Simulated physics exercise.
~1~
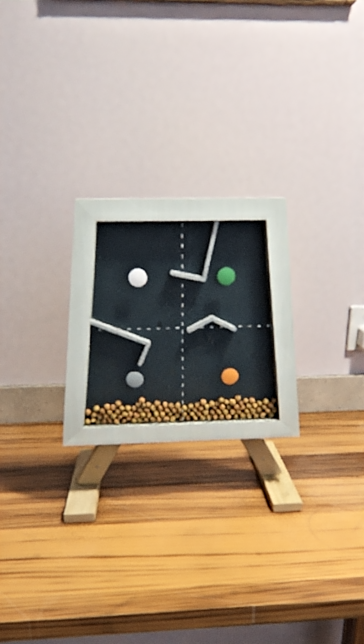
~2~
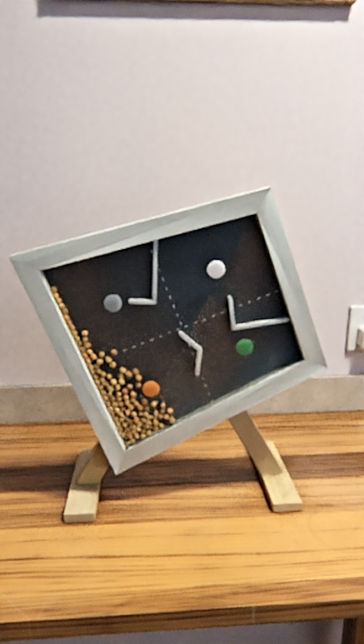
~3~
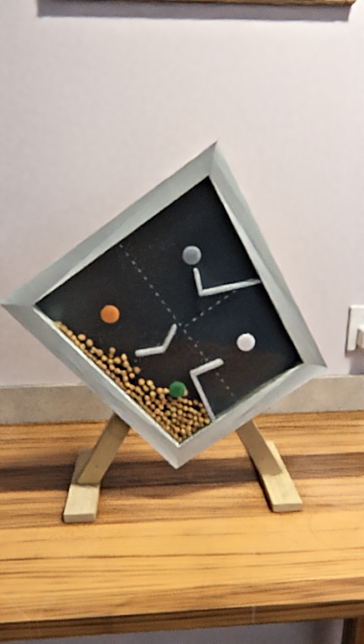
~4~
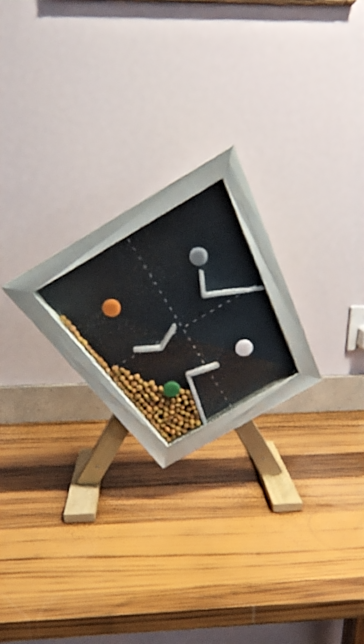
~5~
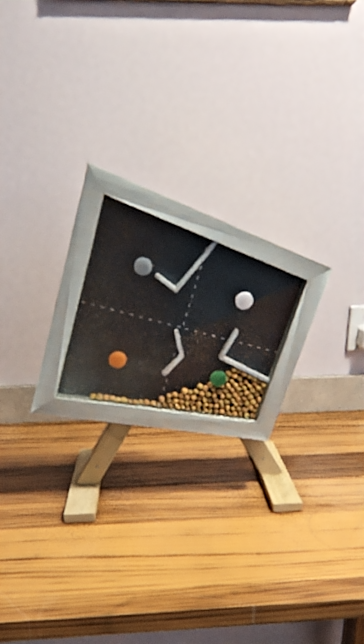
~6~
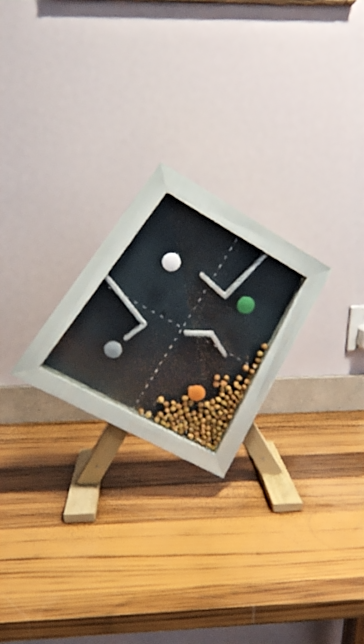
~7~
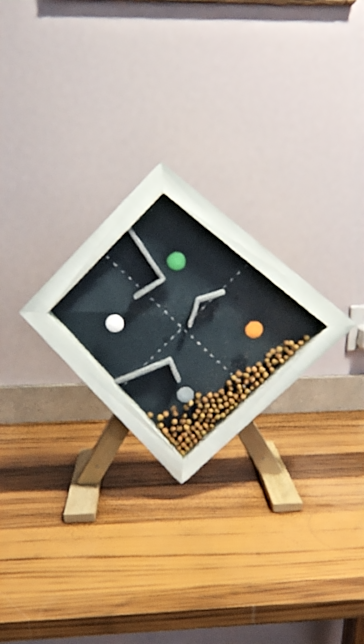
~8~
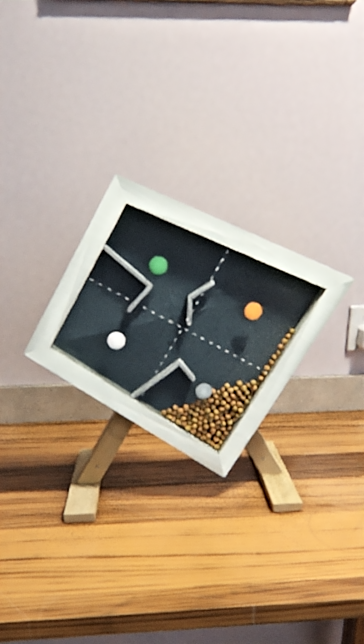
Wooden beads tumble as their framed case turns clockwise, then back past level, settling beside grey.
